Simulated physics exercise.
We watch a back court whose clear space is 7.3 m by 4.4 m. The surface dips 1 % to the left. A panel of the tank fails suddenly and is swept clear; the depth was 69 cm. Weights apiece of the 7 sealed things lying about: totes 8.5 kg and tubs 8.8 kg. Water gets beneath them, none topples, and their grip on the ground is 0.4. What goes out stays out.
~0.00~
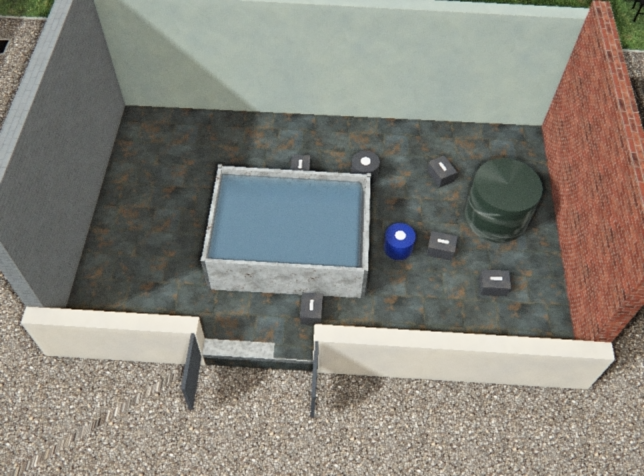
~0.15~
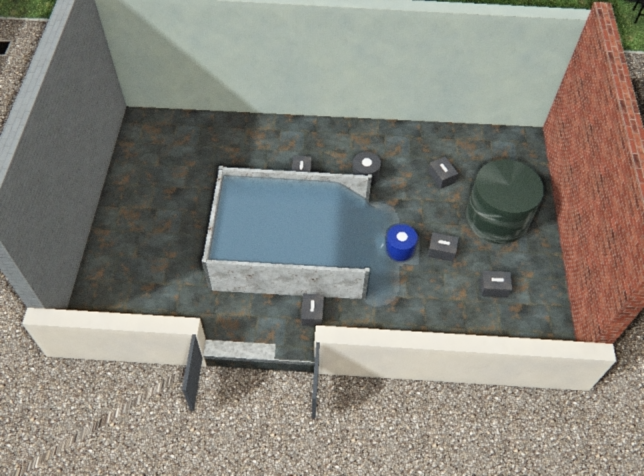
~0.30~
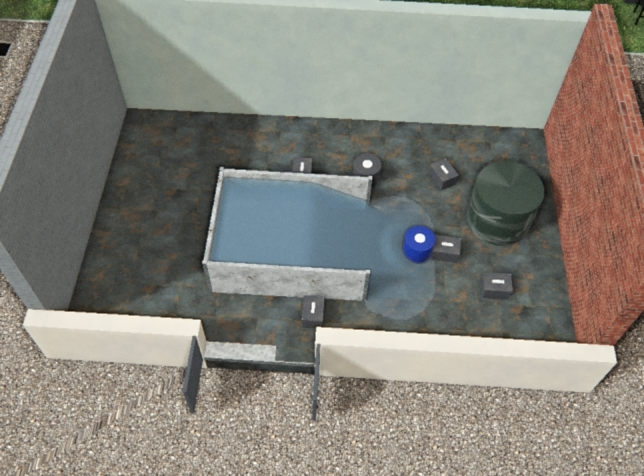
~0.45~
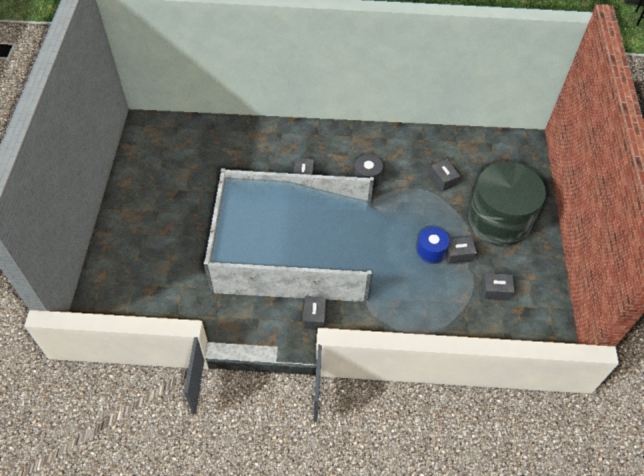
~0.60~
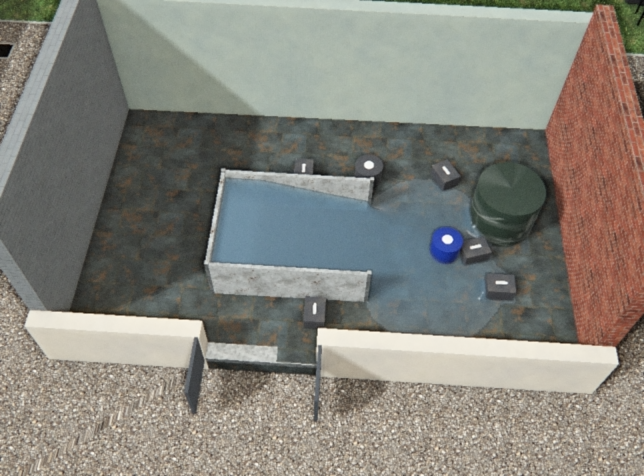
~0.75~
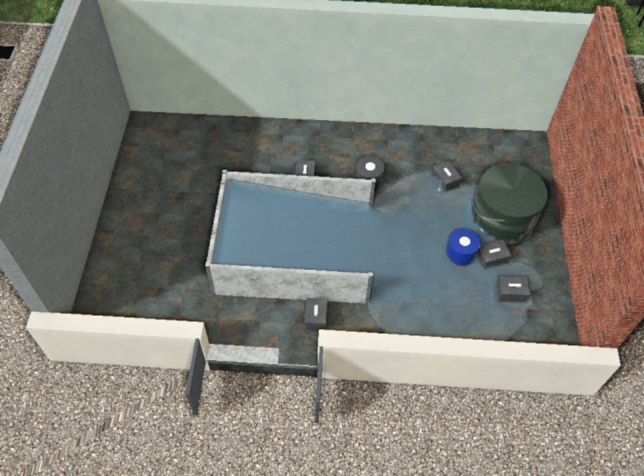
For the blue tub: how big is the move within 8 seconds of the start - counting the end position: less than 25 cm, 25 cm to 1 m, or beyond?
The blue tub travels far.
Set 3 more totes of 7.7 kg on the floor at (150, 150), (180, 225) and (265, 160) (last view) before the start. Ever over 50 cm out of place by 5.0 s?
In that order: Under, under, less.
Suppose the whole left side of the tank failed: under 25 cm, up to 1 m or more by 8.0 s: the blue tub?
Then the blue tub stays put.
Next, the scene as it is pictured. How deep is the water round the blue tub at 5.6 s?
Roughly 11 cm.
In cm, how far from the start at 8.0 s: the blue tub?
About 200 cm.
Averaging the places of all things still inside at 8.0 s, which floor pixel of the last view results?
Around (272, 179).
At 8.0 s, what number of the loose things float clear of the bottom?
5 of them.
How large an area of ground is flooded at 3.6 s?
Some 18 m2.
After 1.6 s the blue tub is near (537, 258), 1.9 m from its start, afloat; 0 of 7 are out; 3 afloat.
After 3.6 s the blue tub is near (557, 214), 2.3 m from its start, afloat; 0 of 7 are out; 4 afloat.
After 5.6 s the blue tub is near (496, 135), 2.6 m from its start, afloat; 0 of 7 are out; 4 afloat.
After 8.0 s the blue tub is near (398, 140), 2.0 m from its start, afloat; 0 of 7 are out; 5 afloat.
